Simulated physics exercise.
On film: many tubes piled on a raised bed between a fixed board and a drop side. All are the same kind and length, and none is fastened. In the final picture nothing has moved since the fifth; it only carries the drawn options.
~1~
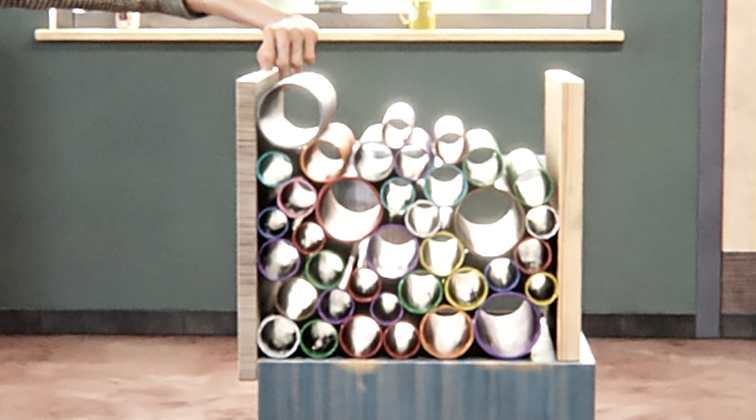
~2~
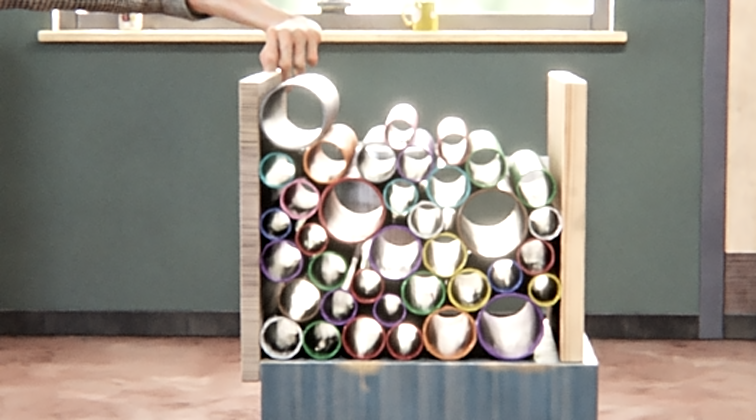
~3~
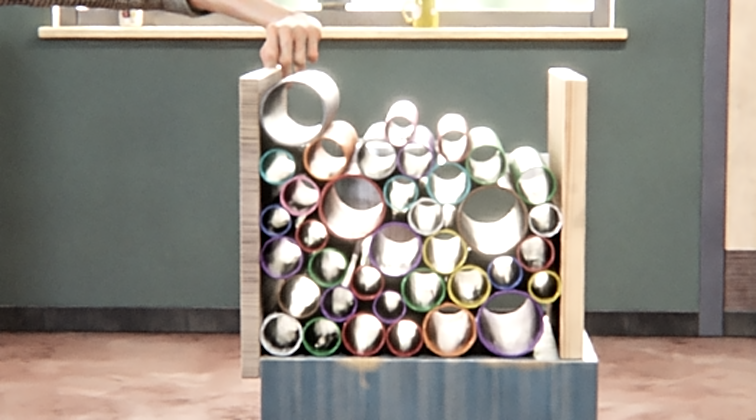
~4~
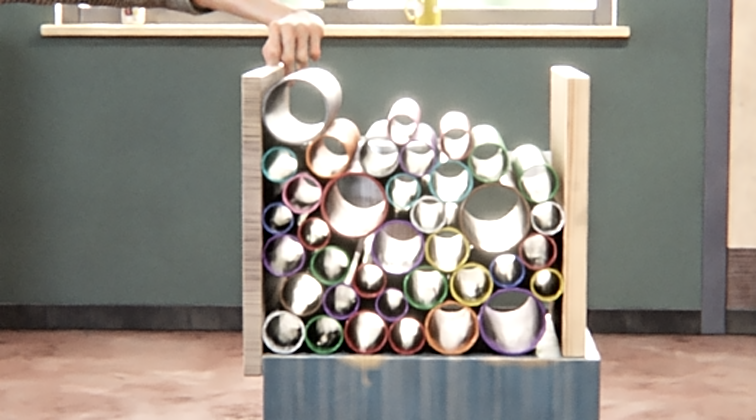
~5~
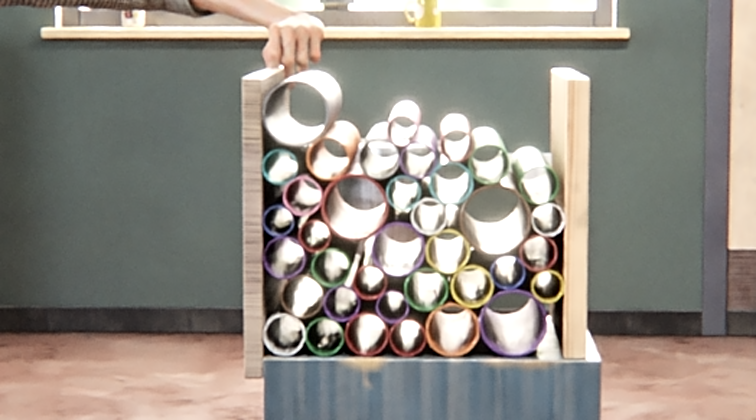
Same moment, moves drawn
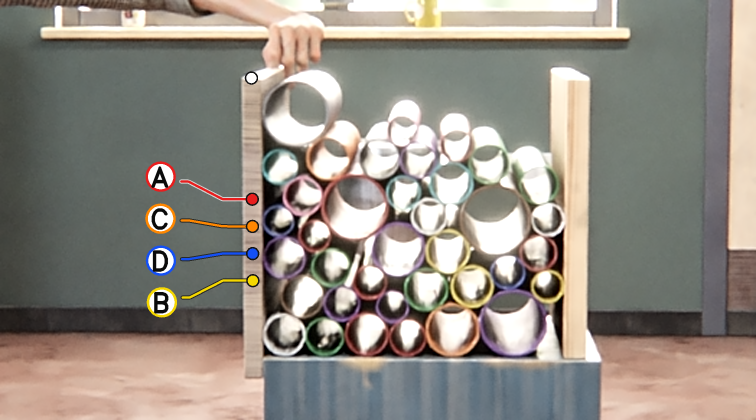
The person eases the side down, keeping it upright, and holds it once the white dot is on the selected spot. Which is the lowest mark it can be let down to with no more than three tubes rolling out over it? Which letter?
Mark C is as low as it can go.
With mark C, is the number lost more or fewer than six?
Fewer than six.
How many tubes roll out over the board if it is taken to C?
The count is two.
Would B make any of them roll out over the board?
Yes.
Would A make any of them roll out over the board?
No, at A.
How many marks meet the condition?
Two of them.
On the copy, A at (253, 200); B at (253, 281); C at (253, 226); D at (253, 254); the white dot at (252, 78).
On C. First, top of the board (262, 145).
Then, top of the board (262, 222).
Finally, top of the board (262, 226), two out over the board.
By contrast, A none out over the board; B more than three out over the board; D more than three out over the board.
